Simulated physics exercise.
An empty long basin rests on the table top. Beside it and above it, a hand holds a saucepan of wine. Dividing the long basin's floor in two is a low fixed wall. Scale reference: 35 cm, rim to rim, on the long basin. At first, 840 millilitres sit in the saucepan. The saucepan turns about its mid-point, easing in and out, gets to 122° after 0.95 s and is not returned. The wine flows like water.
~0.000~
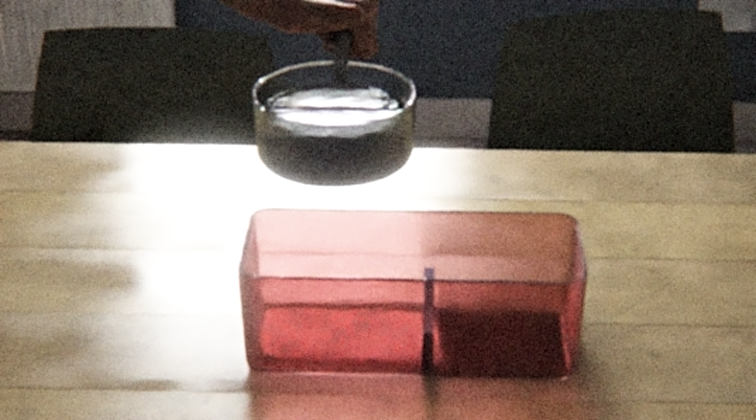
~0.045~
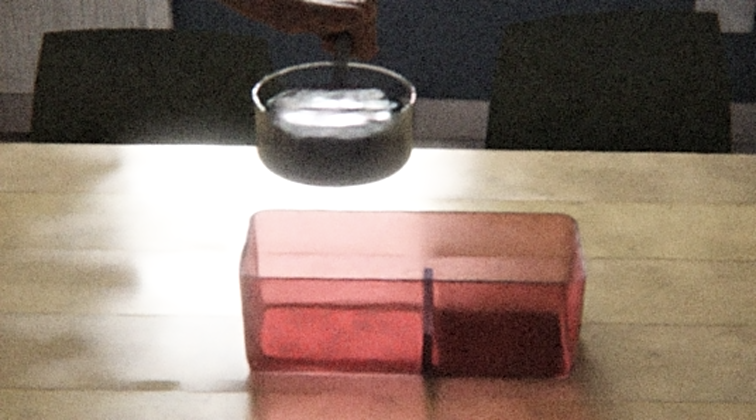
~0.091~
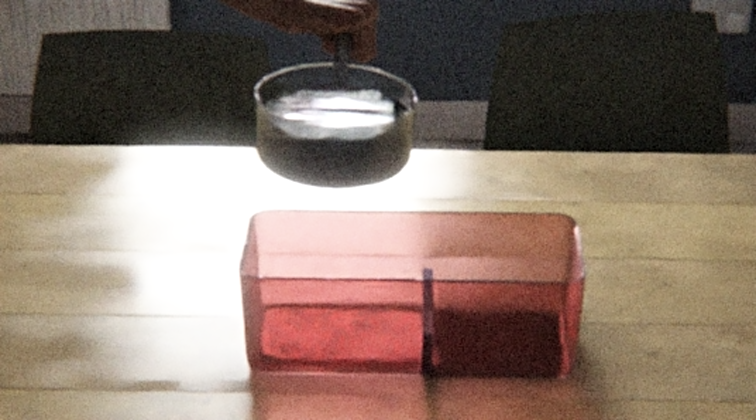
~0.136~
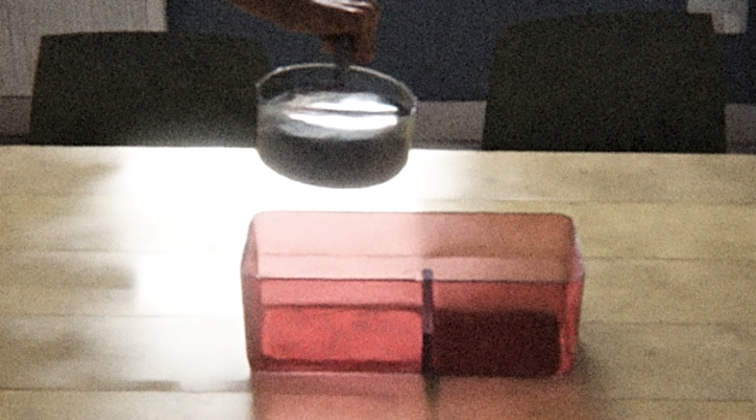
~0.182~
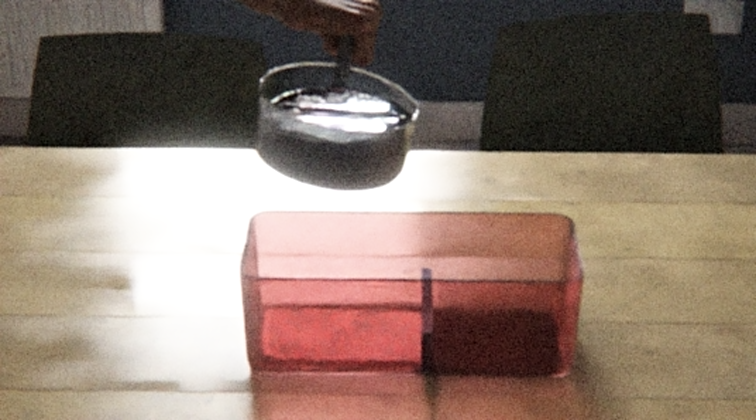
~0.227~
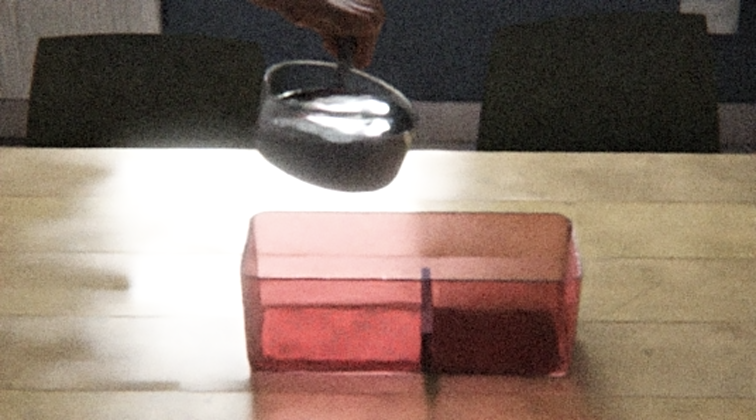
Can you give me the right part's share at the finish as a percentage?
Sure, about 68 percent.
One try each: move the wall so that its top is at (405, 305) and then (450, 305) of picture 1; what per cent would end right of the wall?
In order, 75 and 50 per cent.
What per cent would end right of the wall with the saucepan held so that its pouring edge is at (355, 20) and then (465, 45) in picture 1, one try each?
The first try gives around 40 percent, the second around 85 percent.
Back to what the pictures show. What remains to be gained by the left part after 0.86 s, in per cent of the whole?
That amounts to roughly 7 per cent of the whole.
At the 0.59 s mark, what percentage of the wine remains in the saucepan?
32 %.
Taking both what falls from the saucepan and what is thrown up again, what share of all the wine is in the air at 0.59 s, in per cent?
Around 42 percent.
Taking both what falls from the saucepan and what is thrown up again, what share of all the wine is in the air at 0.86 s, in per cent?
Something like 5 per cent is in the air then.
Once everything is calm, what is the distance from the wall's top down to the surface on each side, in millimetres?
Left side: Around 38 mm. Right side: Around 20 mm.
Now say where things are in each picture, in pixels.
In the first picture, it leans 0°; its right rim is at (415, 96); the wine meets the walls at (259, 110) and (412, 113); the long basin's rim runs from (245, 242) to (582, 249); the wall's top is at (429, 300).
In the second picture, it leans 1°; its right rim is at (415, 97); the wine meets the walls at (258, 111) and (412, 113).
In the third picture, it leans 3°; its right rim is at (415, 101); the wine meets the walls at (259, 111) and (412, 115).
In the fourth picture, it leans 6°; its right rim is at (416, 106); the wine meets the walls at (260, 111) and (412, 117).
In the fifth picture, it leans 11°; its right rim is at (417, 113); the wine meets the walls at (261, 112) and (412, 118).
In the sixth picture, it leans 16°; its right rim is at (417, 120); the wine meets the walls at (259, 112) and (413, 120).
Then, 0.59 s in, the tilt is 84° and 32 per cent is still to pour, 0 is left of the wall and 25 right of it.
Then, 0.86 s in, the tilt is 119° and 2 per cent is still to pour, 24 is left of the wall and 68 right of it.
Then, 1.14 s in, the tilt is 122° and 0 per cent is still to pour, 31 is left of the wall and 68 right of it.
Then, 1.45 s in, the tilt is 122° and 0 per cent is still to pour, 31 is left of the wall and 68 right of it.
Finally, 31 per cent lies left of the wall, 68 right of it and 1 outside.
